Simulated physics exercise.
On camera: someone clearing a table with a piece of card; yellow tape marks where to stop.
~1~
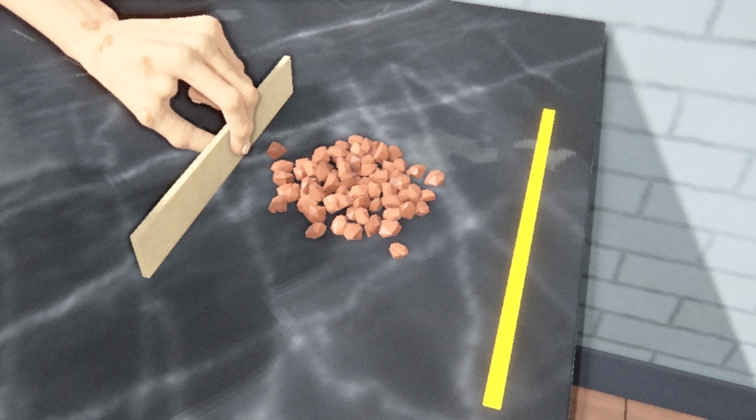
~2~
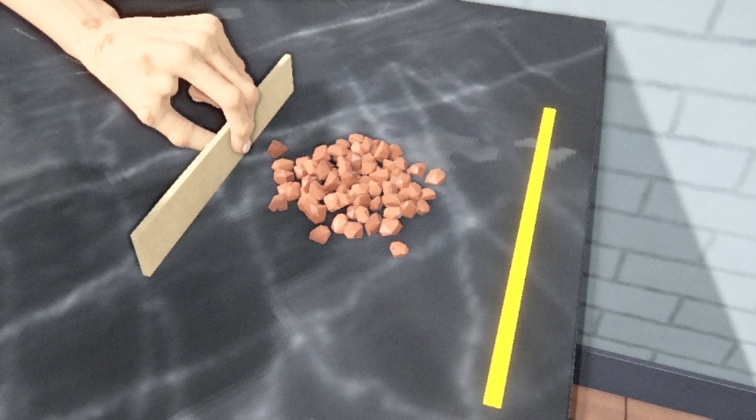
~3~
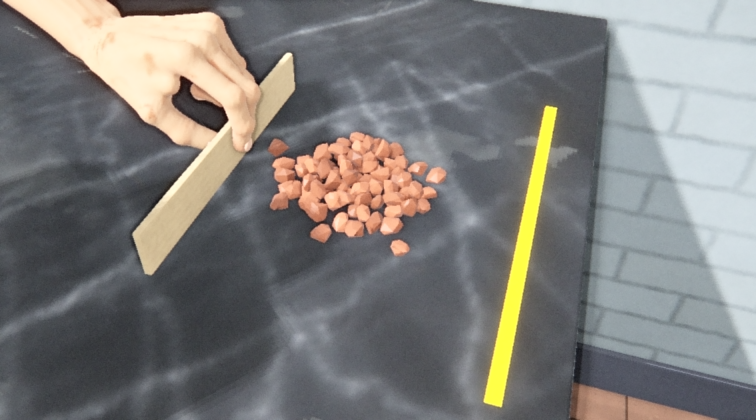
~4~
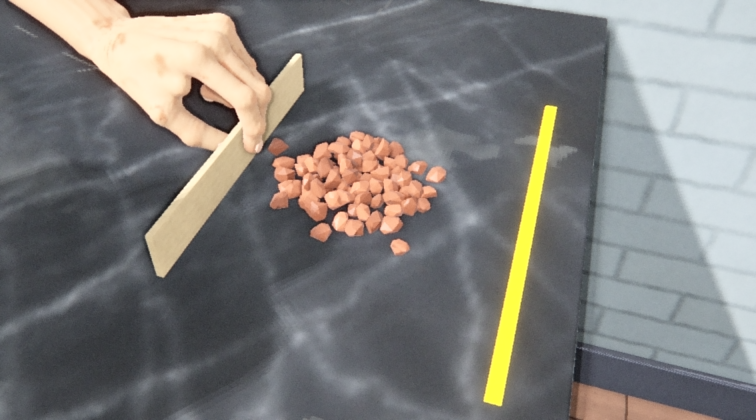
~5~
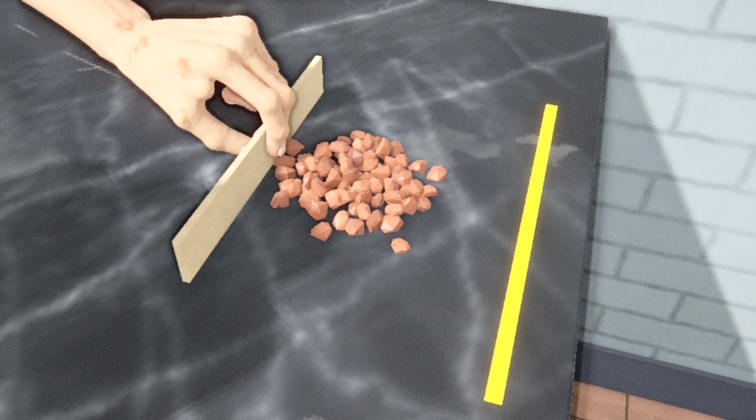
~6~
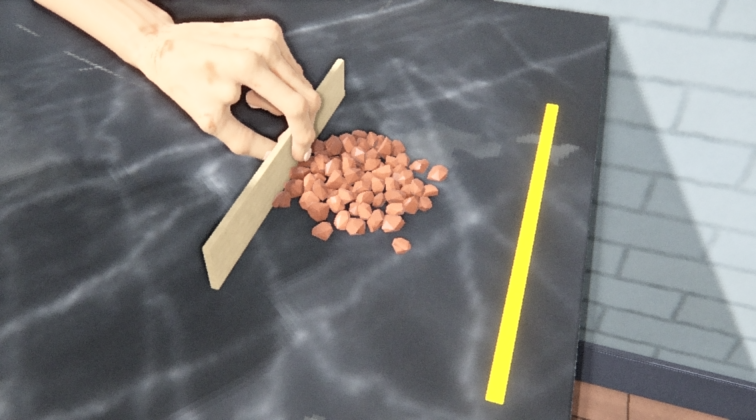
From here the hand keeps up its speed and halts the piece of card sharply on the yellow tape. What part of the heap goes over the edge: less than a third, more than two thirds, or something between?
The floor gets from one third to two thirds.
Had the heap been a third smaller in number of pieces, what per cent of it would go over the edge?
It comes to 50 per cent or so.
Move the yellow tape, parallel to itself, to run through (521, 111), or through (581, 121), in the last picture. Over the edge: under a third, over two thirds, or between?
First below one third, then over two thirds.
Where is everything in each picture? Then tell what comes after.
Piece of card near (154, 238), at rest; yellow tape near (547, 121), about two fingers from the edge; edge at (586, 244); the heap near (354, 181), bits of crushed brick, in the first picture.
Piece of card near (155, 237), at rest, in the second picture.
Piece of card near (156, 235), at rest; the heap near (355, 179), in the third picture.
Piece of card near (168, 237), in the fourth picture.
Piece of card near (194, 242); the heap near (356, 177), only a few pushed along, in the fifth picture.
Piece of card near (223, 249); yellow tape near (551, 116); edge at (589, 239); the heap near (358, 177), a little pushed along, in the sixth picture.
Shortly afterwards, piece of card still moving, near (416, 163); heap all on the table, its front near (525, 208).
Next, piece of card stopped at the yellow tape; heap near a third over the edge.
Some moments later, piece of card stopped at the yellow tape; heap near half over the edge.
In the end, piece of card stopped at the yellow tape; heap near half over the edge.
